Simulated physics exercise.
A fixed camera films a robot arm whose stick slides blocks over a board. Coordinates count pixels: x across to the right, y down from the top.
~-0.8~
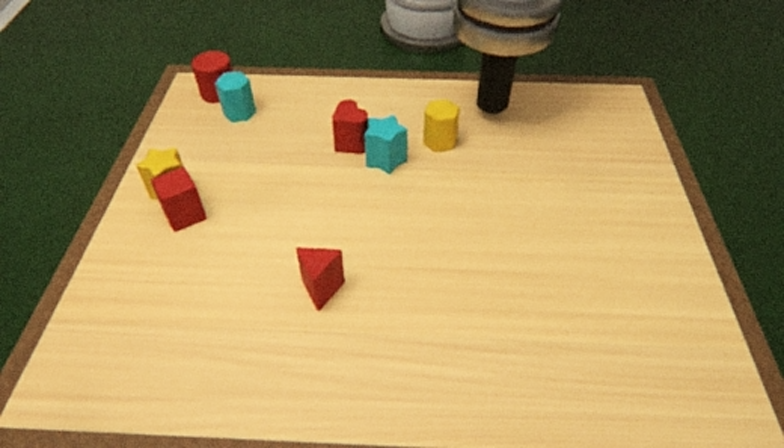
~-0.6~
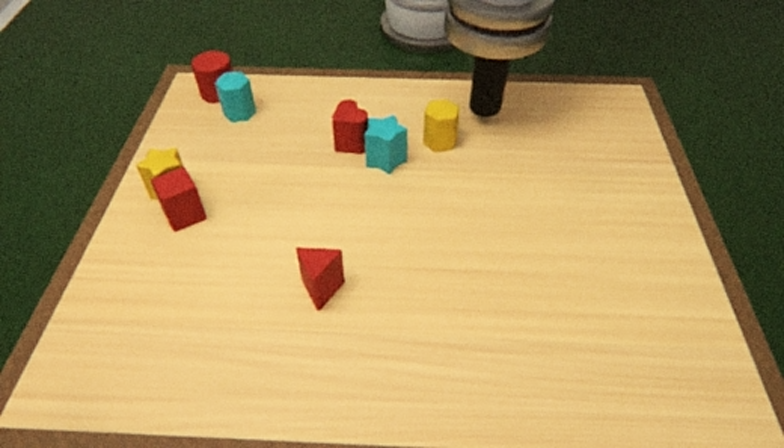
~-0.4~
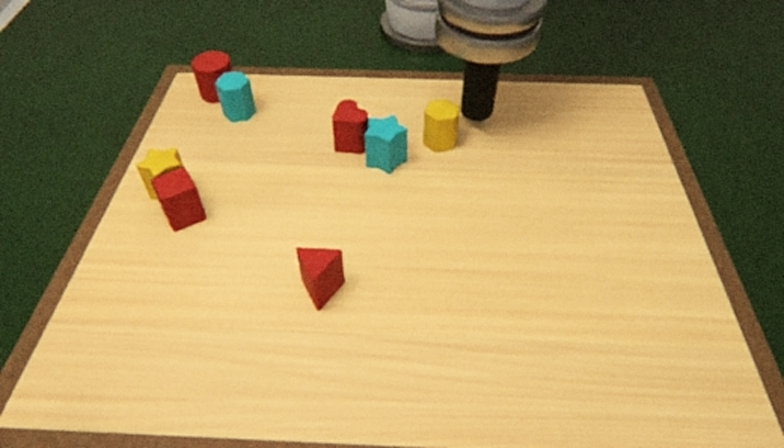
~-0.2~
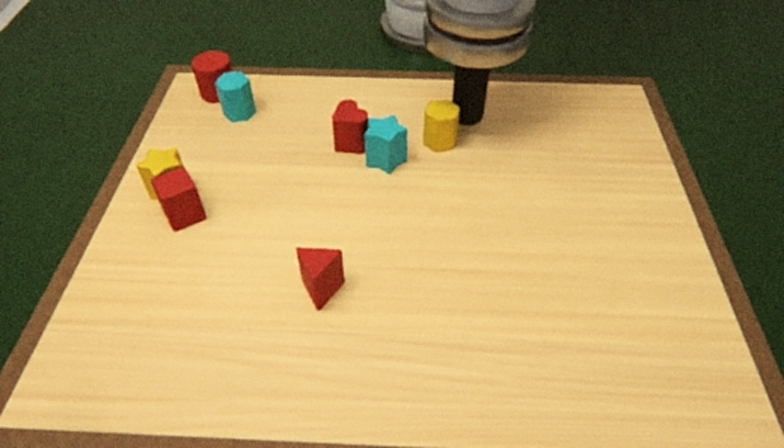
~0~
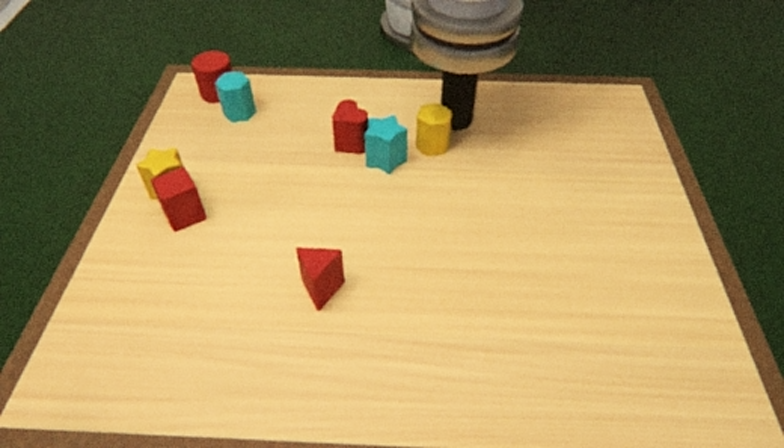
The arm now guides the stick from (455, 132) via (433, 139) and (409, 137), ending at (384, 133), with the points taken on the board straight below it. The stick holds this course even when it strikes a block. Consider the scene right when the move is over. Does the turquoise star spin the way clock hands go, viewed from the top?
Yes, it checks out.
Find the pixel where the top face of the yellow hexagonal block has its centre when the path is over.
Answer: (408, 126).
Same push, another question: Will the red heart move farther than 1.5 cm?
No, it doesn't check out.
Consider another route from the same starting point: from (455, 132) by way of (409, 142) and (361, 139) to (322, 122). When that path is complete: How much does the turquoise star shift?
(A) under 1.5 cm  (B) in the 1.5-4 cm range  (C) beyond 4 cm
My pick is B.
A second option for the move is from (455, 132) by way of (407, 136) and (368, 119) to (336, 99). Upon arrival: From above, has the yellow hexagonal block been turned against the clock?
Short answer: Yes.
The first path, step by step. Halfway along, stick (421, 128); turquoise star (376, 131), turned 15° clockwise; yellow hexagonal block (410, 125), turned 20° anticlockwise.
At the end, stick (384, 123); red heart in place; turquoise star (373, 132), turned 20° clockwise; yellow hexagonal block (408, 126), turned 25° anticlockwise.
